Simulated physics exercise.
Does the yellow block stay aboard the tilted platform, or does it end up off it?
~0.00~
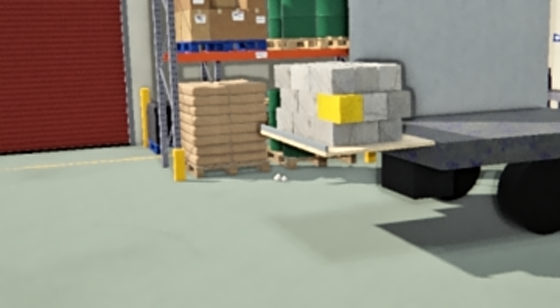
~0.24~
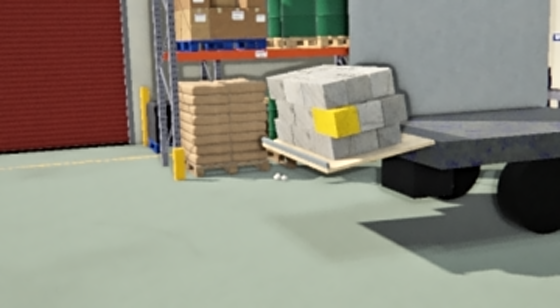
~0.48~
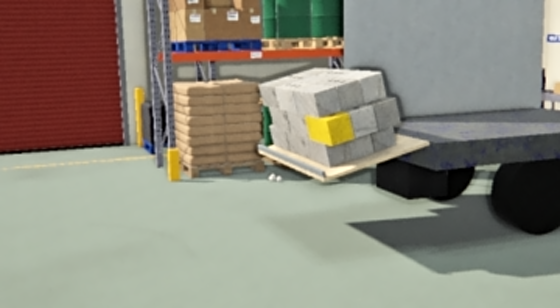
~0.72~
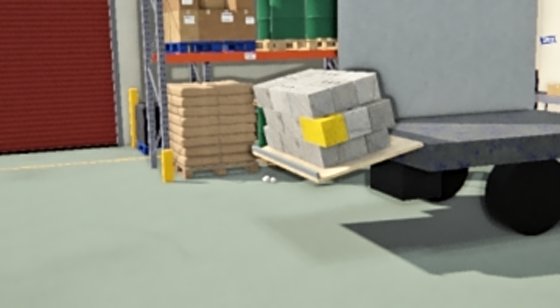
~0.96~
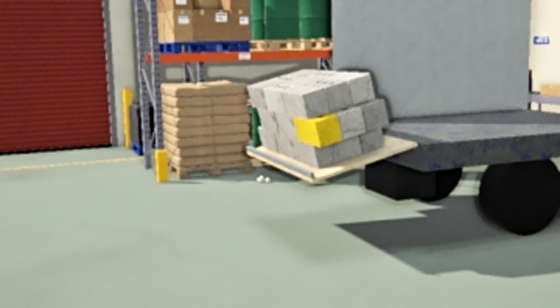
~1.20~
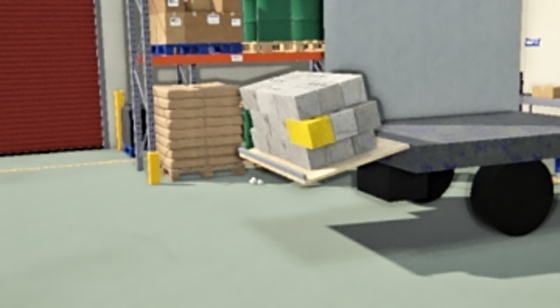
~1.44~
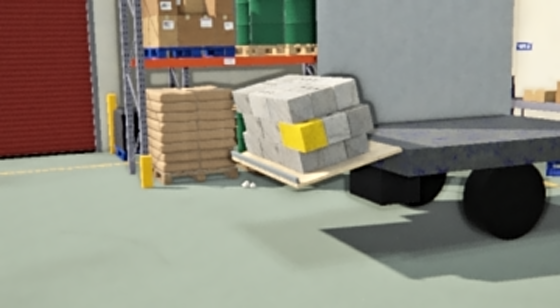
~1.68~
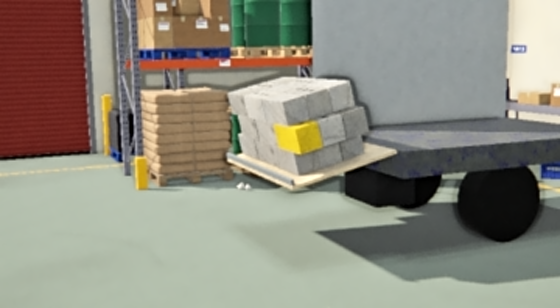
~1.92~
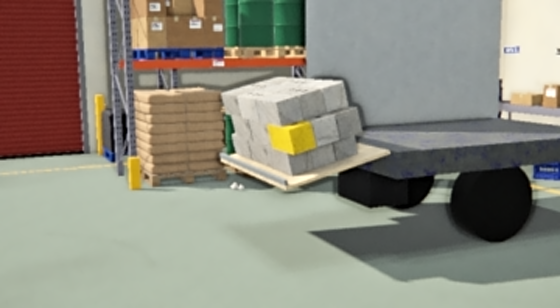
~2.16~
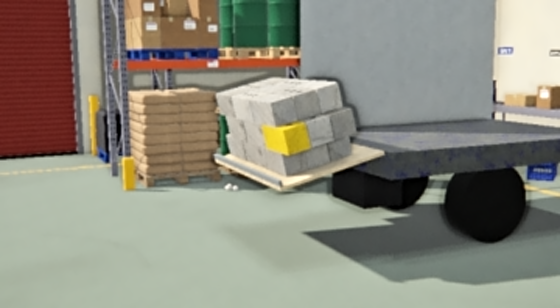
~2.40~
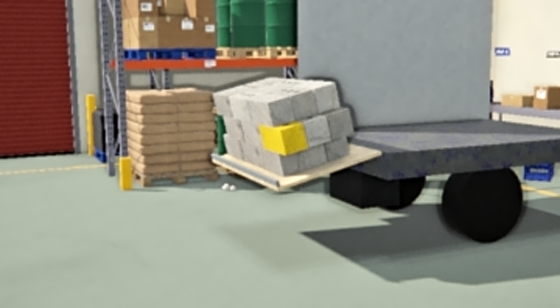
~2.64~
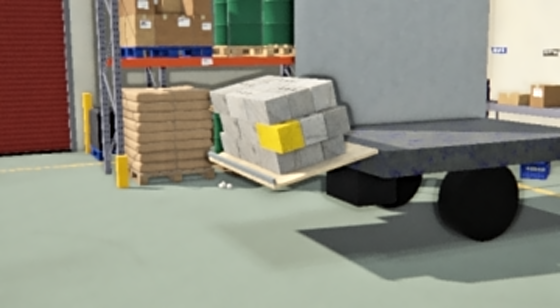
The yellow block stays aboard, still in its place among the grey blocks on the tilted platform.
